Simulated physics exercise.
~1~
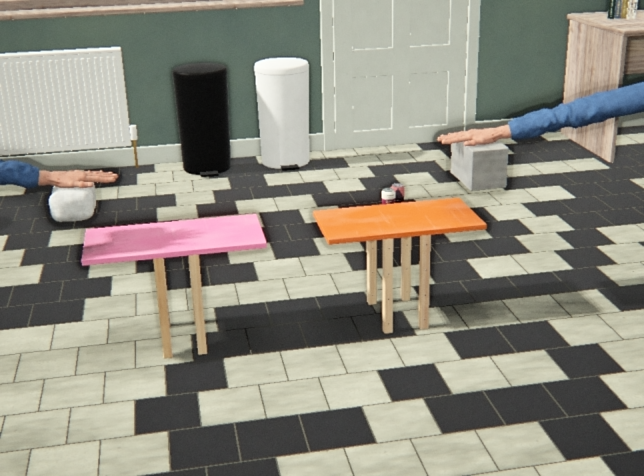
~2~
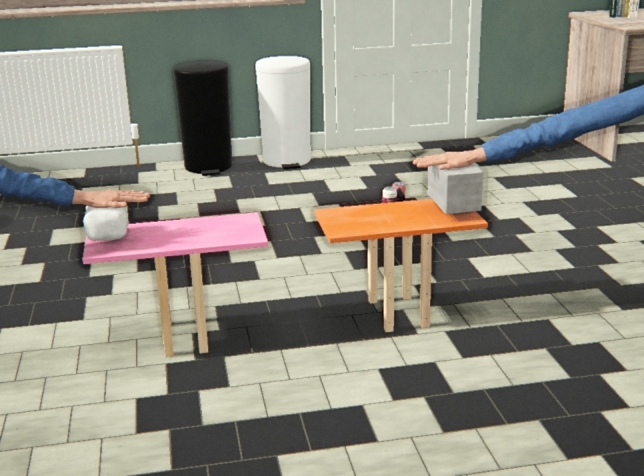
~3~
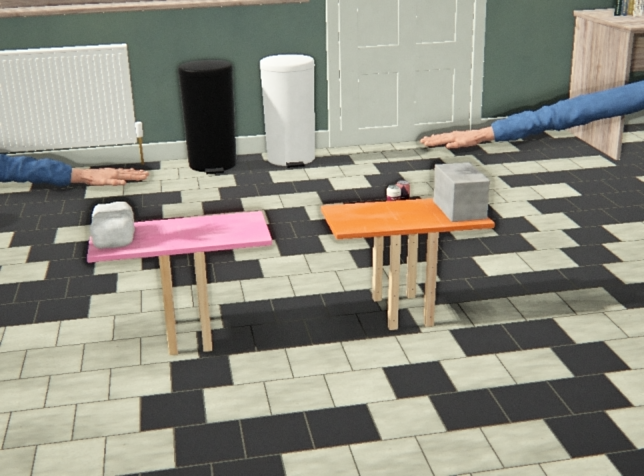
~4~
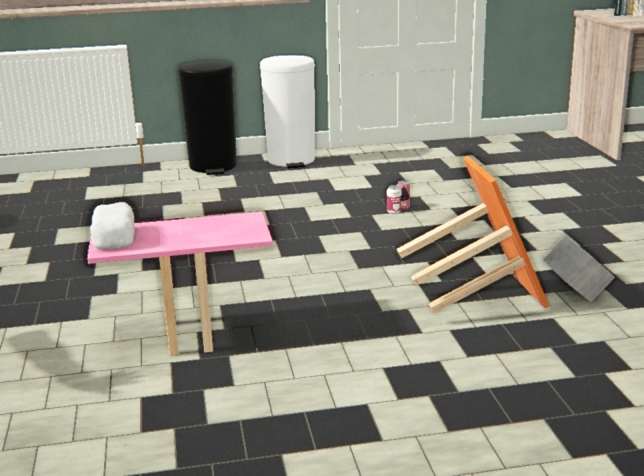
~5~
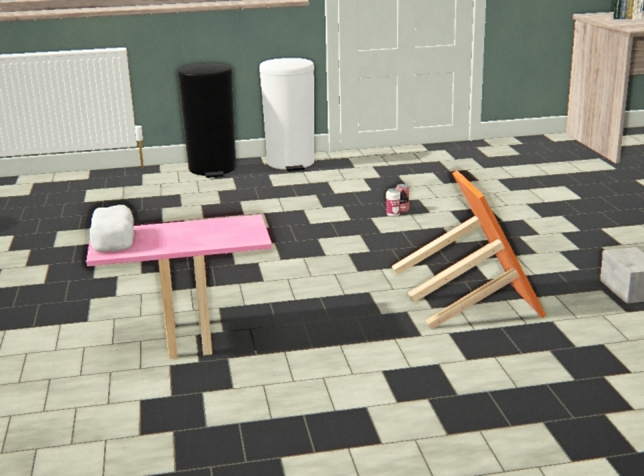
A grey block, held under a blue-sleeved arm at the right, moves down and left onto the end of an orange plant stand, while another hand brings a whitish cushion rightward onto the left end of a pink small table. The slightly swaying view looks down on a black and cream tiled room with a radiator, black and white bins and a pale door behind. Both hands let go and draw back. The orange stand then tips over to the right, and the block tumbles onto the floor and ends farther right. The stand lies toppled, legs pointing left, while the pink table stays upright with the cushion on it.
